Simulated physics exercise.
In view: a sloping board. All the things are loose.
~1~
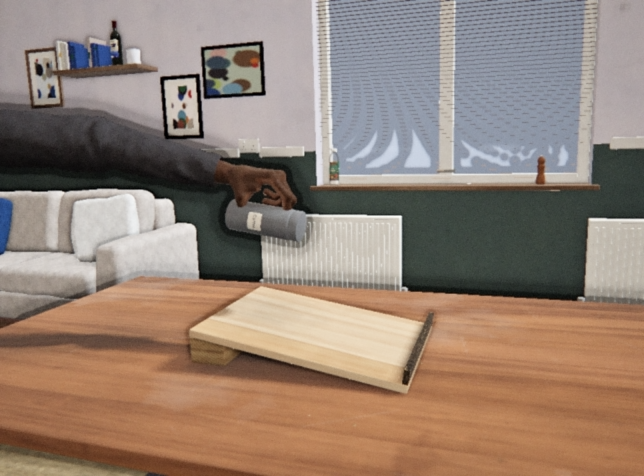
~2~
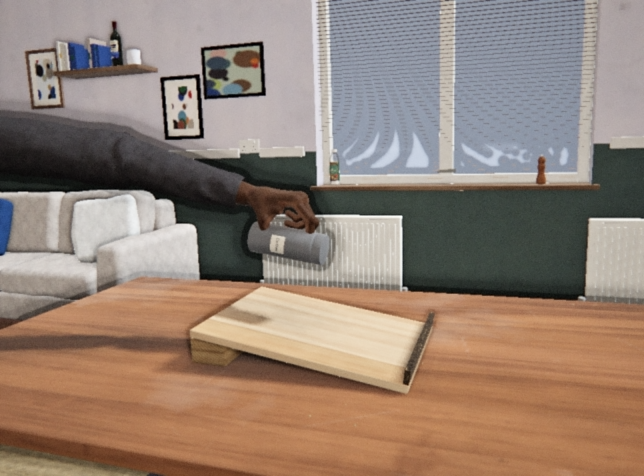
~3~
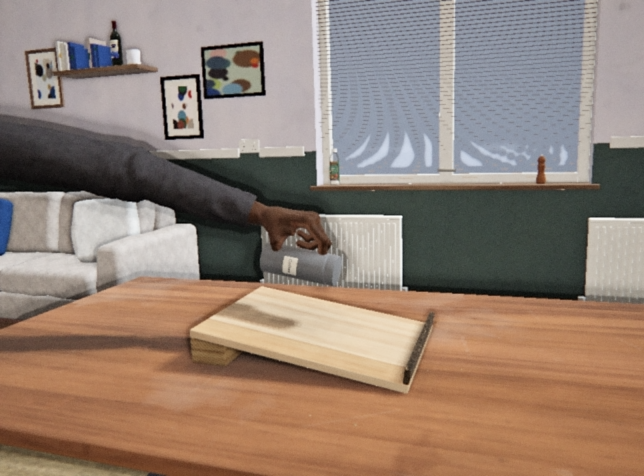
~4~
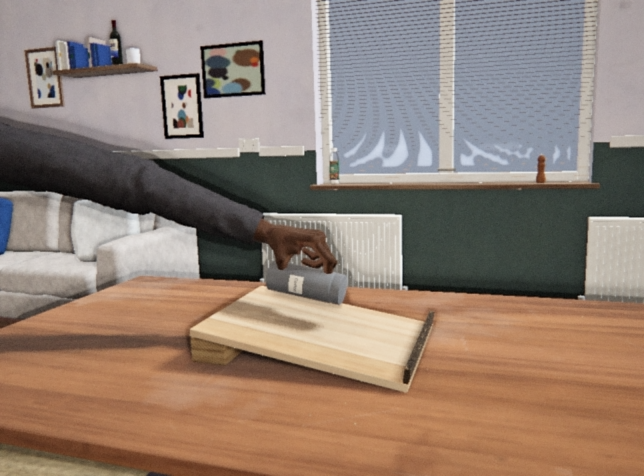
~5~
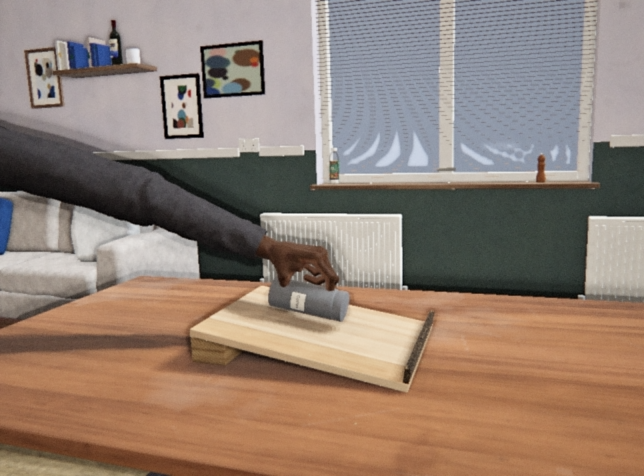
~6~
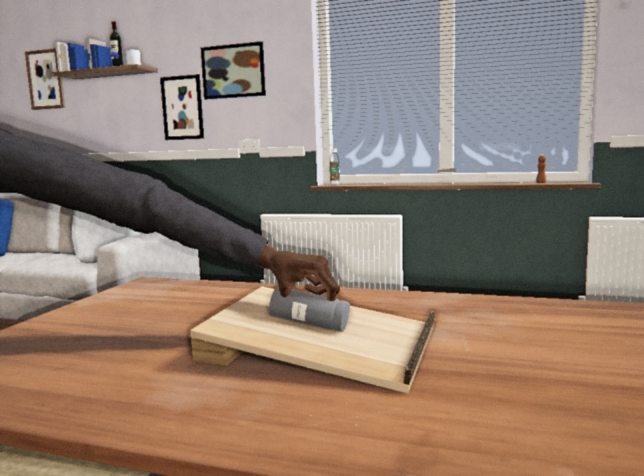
A hand lowering a grey jar on its side onto a sloping wooden board on a table, still gripping it.
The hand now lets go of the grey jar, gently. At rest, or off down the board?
In the end the grey jar keeps its place.
Then, 0.30 s later than the last frame, all is still.
Then, 0.70 s later than the last frame, grey jar resting near (310, 309).
When it is over, it is as before. End places, in pixels of the last picture, grey jar near (310, 309). The grey jar remains at rest.
